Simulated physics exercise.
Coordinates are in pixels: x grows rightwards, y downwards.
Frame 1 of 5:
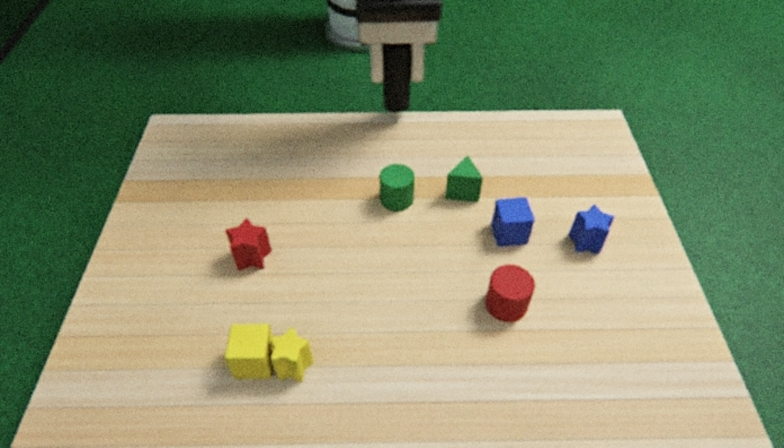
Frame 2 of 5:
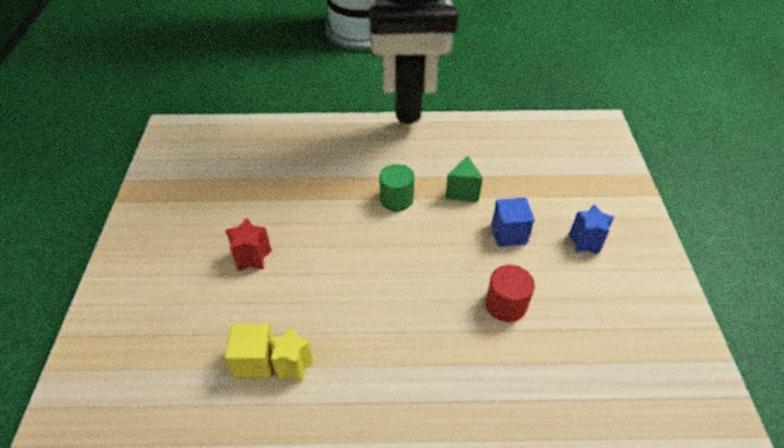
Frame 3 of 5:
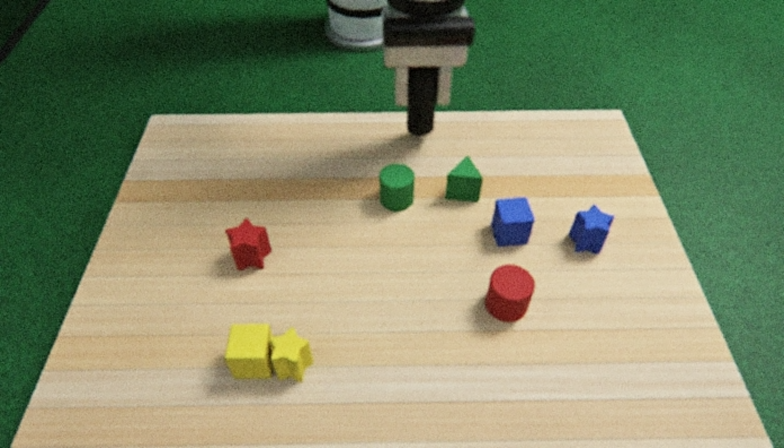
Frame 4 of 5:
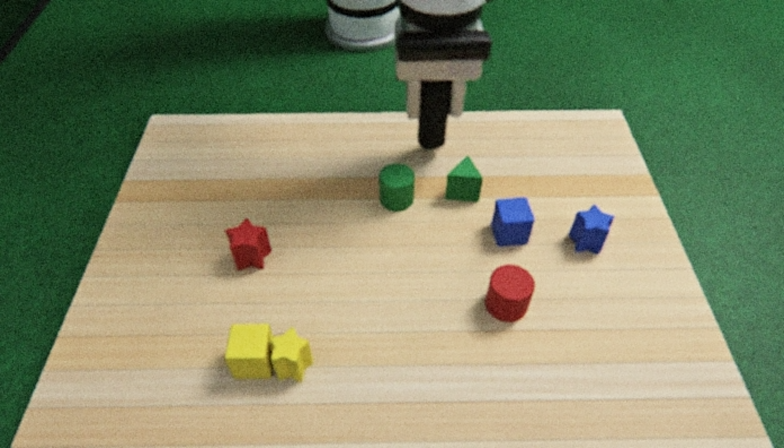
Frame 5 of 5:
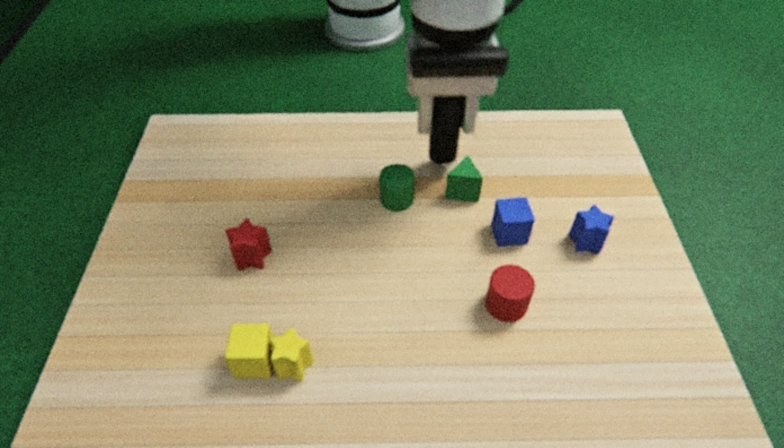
The clip opens on a pale wooden board with red, blue, green and yellow blocks spread across it, and a robotic arm holding a dark rod at the far edge. The arm moves the rod steadily nearer and slightly right, until its tip is beside the green triangular block, while every block stays still.
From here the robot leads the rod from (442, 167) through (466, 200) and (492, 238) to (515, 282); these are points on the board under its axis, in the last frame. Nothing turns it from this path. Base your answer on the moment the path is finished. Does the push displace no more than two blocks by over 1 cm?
No
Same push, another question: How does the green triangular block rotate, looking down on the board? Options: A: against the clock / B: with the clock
Answer: B.
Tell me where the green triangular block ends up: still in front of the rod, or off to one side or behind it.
As far as I can tell, the green triangular block is still leading the way in front of the rod.
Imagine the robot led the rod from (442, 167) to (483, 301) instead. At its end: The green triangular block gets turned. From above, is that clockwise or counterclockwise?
From above, it looks like the green triangular block goes counterclockwise.
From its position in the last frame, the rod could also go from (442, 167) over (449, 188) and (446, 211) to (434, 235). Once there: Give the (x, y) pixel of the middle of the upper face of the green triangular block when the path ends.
The top centre is at (478, 185).
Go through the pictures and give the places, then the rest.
Rod tip (397, 105); block tops, green circle (397, 175); green triangular block (466, 169); red circle (513, 281); blue square (515, 209), in the first picture.
Rod (408, 116); blocks unchanged, in the second picture.
Rod (420, 128); blocks unchanged, in the third picture.
Rod (432, 141); blocks unchanged, in the fourth picture.
Rod (443, 156); green circle (397, 175); green triangular block (466, 169); red circle (513, 281); blue square (515, 209), in the fifth picture.
The first path, step by step. One third of the way, rod (468, 189); green triangular block (484, 194), turned 25° clockwise.
Two thirds of the way, rod (494, 228); green triangular block (514, 235); blue square (535, 216).
At the end, rod (518, 272); green circle in place; green triangular block (549, 278), turned 25° clockwise; red circle (516, 295); blue square (536, 216).
